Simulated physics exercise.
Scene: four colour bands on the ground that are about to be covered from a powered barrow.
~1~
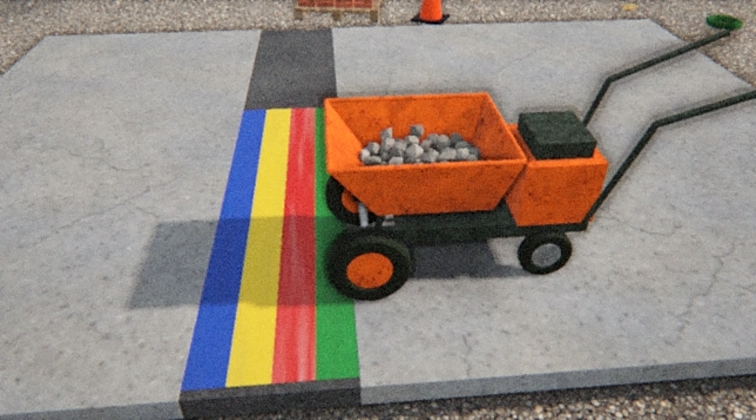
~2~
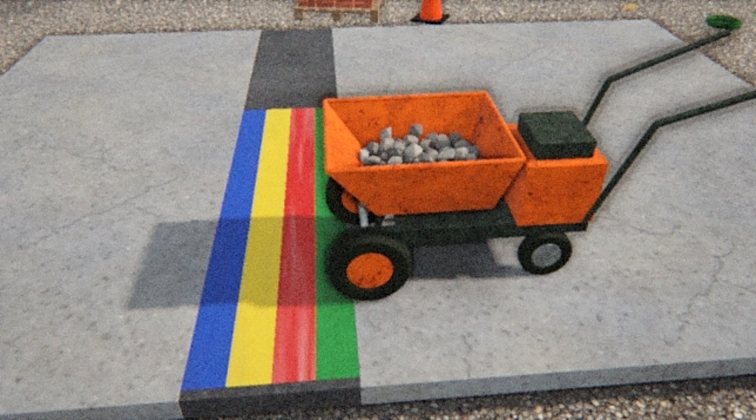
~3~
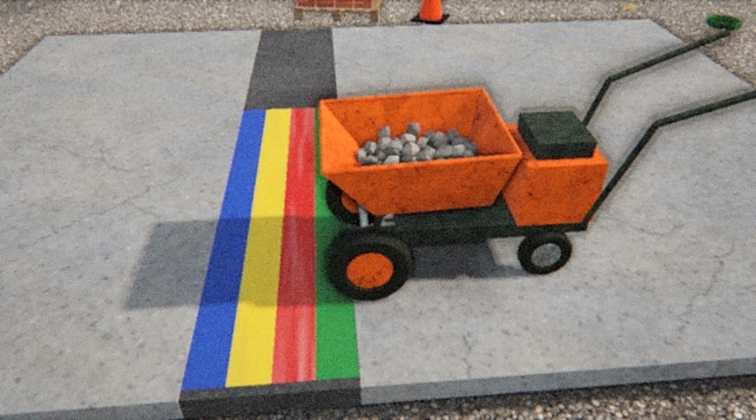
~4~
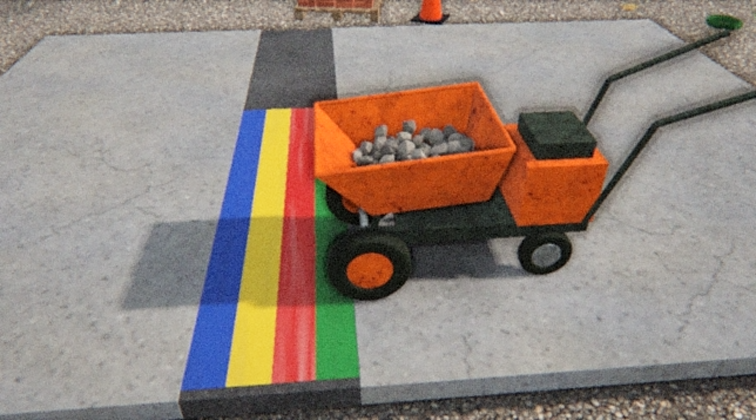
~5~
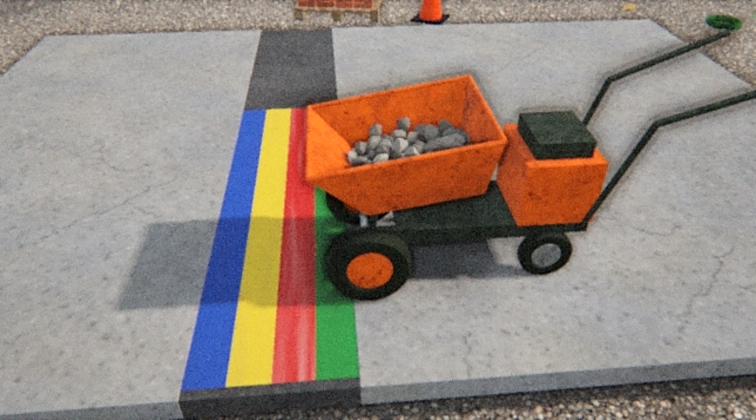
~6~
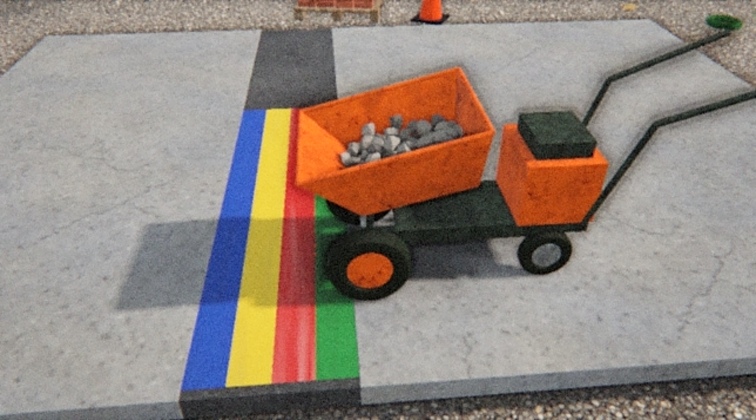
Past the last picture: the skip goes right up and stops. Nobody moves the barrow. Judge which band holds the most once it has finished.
Most on it: Blue.
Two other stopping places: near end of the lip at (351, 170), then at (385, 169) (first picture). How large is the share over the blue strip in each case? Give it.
In order: 40 % and 20 %.
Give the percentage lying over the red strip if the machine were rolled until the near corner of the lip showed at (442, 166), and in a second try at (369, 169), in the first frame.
The first stop gives 40 per cent; the second gives 10 per cent.
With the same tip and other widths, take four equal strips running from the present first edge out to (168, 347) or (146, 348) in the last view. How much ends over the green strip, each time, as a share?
About 0 per cent first, then about 0 per cent.
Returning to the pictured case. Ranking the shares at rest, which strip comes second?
Second place goes to the strip in yellow.
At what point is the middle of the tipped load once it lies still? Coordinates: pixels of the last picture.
I'd put the middle somewhere around (223, 259).
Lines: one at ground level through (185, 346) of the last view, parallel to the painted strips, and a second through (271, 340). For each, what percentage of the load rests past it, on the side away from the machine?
30 % and 90 %, in that order.
Just after the last frame, skip tipped steeply; every one in the skip.
A moment on, skip tipped right over; the larger part in the skip; just a few over the yellow strip; about a tenth over the blue strip.
Further on, skip tipped right over; about a tenth in the skip; about a tenth over the yellow strip; roughly half over the blue strip; roughly a quarter off the paint.
When it is over, skip tipped right over; about a tenth in the skip; not one over the green strip; not one over the red strip; about a tenth over the yellow strip; roughly half over the blue strip; roughly a quarter off the paint.
